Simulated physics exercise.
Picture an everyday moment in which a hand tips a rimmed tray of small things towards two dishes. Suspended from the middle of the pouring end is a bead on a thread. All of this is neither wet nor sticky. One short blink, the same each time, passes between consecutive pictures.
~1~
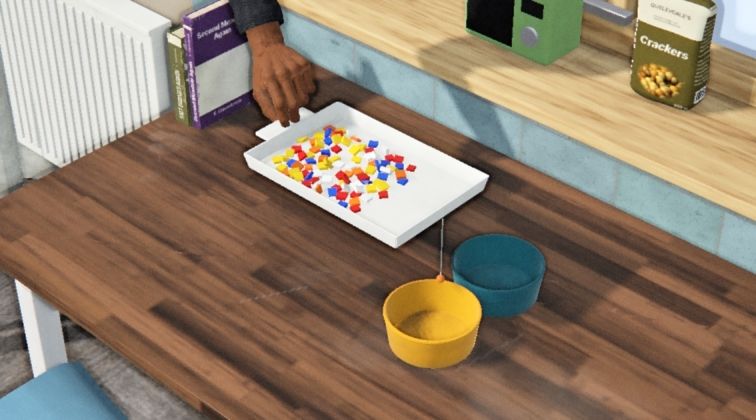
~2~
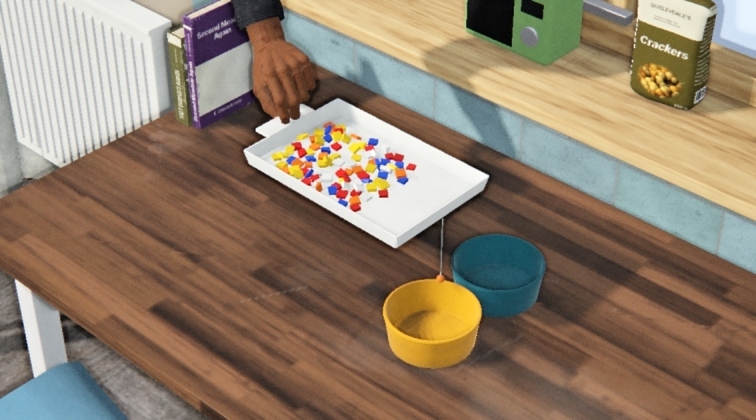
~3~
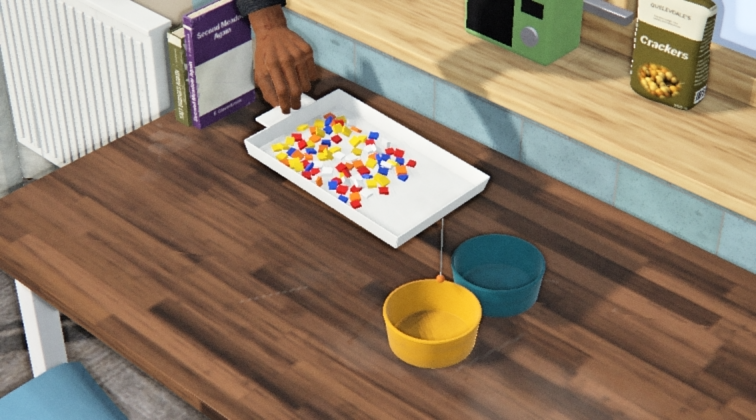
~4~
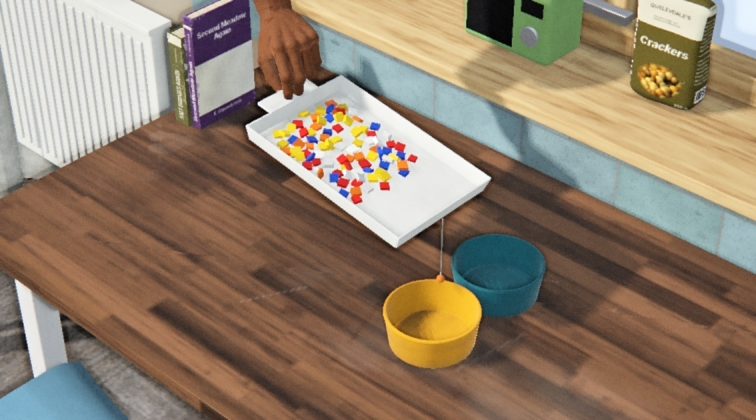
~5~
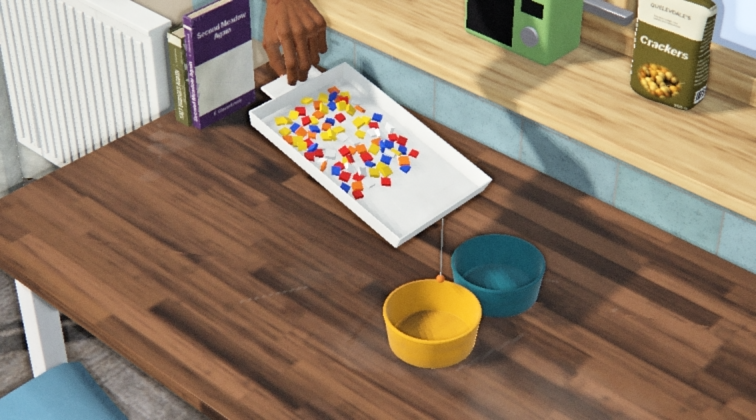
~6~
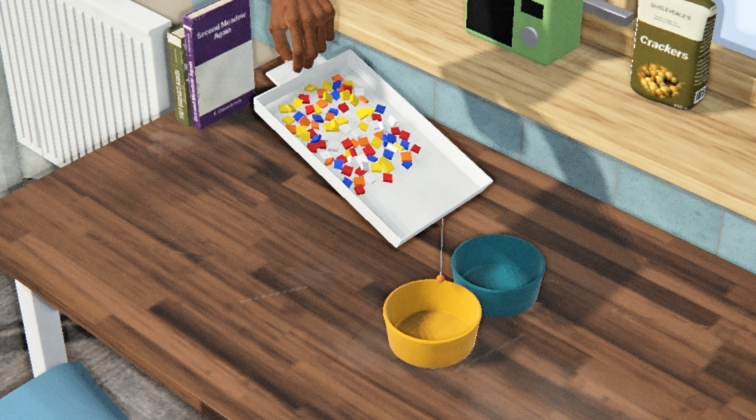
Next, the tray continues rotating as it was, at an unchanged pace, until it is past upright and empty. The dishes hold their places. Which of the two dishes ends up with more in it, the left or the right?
Larger portion: Left.
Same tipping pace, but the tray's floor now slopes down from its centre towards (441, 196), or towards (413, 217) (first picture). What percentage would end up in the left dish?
0 % and 70 %.
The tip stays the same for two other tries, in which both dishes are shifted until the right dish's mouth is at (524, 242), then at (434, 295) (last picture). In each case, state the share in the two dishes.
The first yields 50 per cent and the second 30 per cent.
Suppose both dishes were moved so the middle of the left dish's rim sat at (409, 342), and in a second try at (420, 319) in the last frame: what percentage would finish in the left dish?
First 20 per cent, second 30 per cent.
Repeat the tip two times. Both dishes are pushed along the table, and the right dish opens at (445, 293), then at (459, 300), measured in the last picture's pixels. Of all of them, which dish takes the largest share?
With the dishes at the first place it's the right-side dish, and at the second it's the right-side dish.
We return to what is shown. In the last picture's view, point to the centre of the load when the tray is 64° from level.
In the last view, the load is centred near (439, 201).
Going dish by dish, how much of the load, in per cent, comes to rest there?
Split in per cent - left dish 50, right dish 30.
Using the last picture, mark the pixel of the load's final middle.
Close to (465, 331) in the last picture.
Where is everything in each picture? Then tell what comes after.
In the first frame, corners of the pouring end (396, 234) and (483, 176), level; middle of the load (339, 165), mosaic tiles; left dish (468, 343); right dish (533, 293); bead on its thread (441, 279).
In the second frame, corners of the pouring end (396, 234) and (484, 176), level; middle of the load (339, 163).
In the third frame, corners of the pouring end (397, 234) and (484, 177), tipped barely, level across its low end; middle of the load (339, 156).
In the fourth frame, corners of the pouring end (398, 235) and (486, 178), tipped a little, level across its low end; middle of the load (340, 147).
In the fifth frame, corners of the pouring end (400, 236) and (487, 179), tipped clearly, level across its low end; middle of the load (342, 138).
In the sixth frame, corners of the pouring end (401, 236) and (488, 180), tipped clearly, level across its low end; middle of the load (345, 129); left dish (468, 343); right dish (533, 293).
Just after the last frame, tray tipped steeply; almost all on the tray; just a few in the air.
A moment on, tray tipped right over; roughly two thirds on the tray; about a tenth in the left dish; about a tenth in the right dish; about a tenth outside both.
Further on, tray tipped past a quarter turn; roughly half in the left dish; roughly a quarter in the right dish; roughly a quarter outside both.
When it is over, tray tipped past a quarter turn; roughly half in the left dish; roughly a quarter in the right dish; roughly a quarter outside both.
